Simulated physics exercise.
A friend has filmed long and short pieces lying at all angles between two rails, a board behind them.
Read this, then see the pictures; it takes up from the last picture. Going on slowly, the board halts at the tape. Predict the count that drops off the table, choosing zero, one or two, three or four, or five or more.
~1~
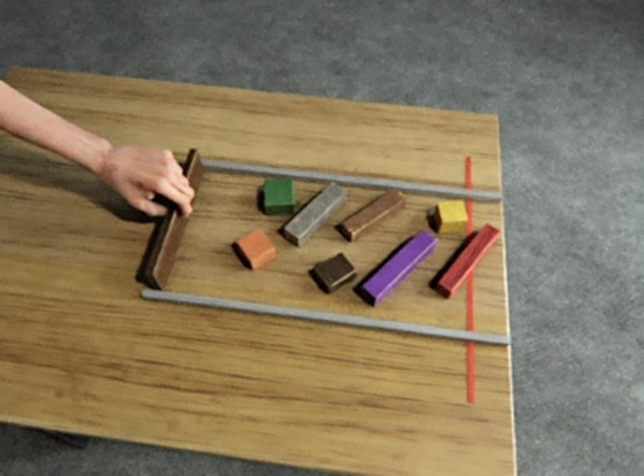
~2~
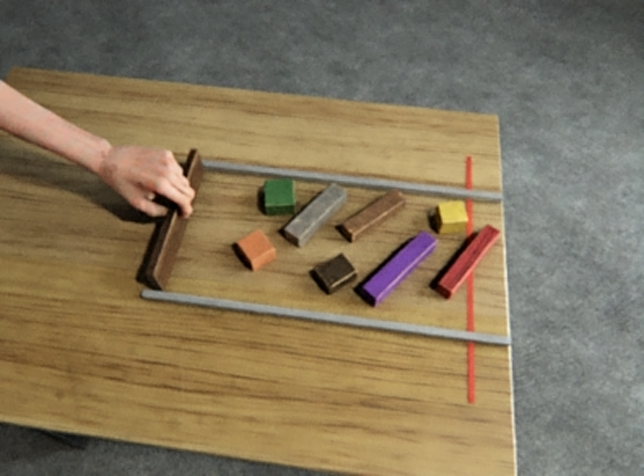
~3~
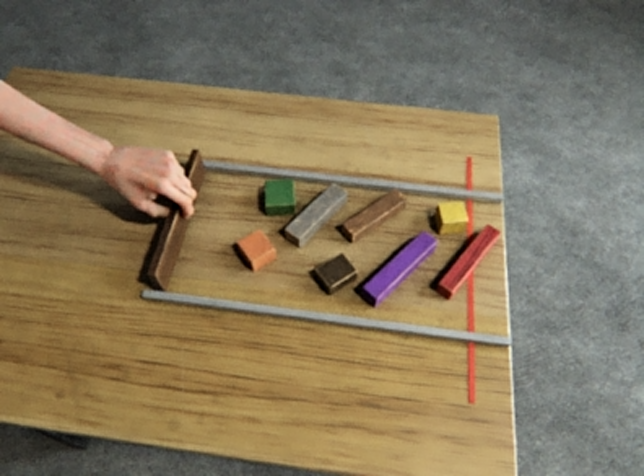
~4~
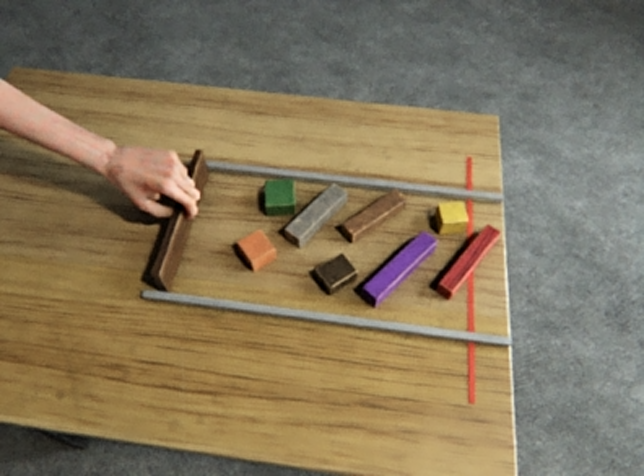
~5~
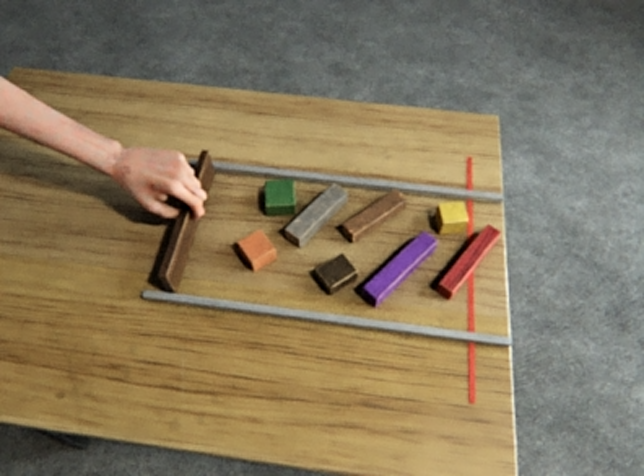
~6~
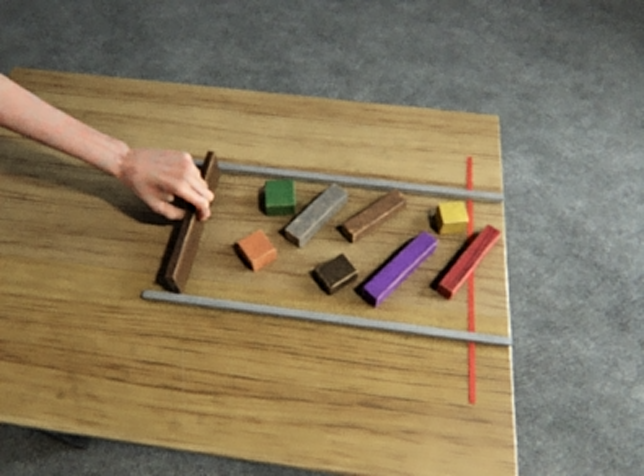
So the push knocks five or more off, going by the tape.
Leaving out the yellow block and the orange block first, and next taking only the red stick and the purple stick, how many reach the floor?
Falls come to 3 the first time and 3 the other time.
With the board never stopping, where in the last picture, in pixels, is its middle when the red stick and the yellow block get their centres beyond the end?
The middle is at (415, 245) when it's the red stick, and at (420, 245) when it's the yellow block.
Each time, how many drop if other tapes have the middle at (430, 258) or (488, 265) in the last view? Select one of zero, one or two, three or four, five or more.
First place: Just one or two; second place: More than four.
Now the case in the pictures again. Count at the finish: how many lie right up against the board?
It touches 3.
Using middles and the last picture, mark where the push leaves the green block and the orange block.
You'll see the green block at (487, 223), with the orange block at (487, 287).
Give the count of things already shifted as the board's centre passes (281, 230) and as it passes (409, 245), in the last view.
Counts: 3 / 8.
A little later, none off yet; red stick at rest near (469, 261); yellow block at rest near (451, 218); purple stick at rest near (400, 268).
Next, none off yet; red stick moving near (476, 264); yellow block shifted about its own width near (469, 224); purple stick shifted a little near (444, 283).
When it is over, the number that fall off is five or more; down, grey bar, brown bar, purple stick, yellow block and red stick.
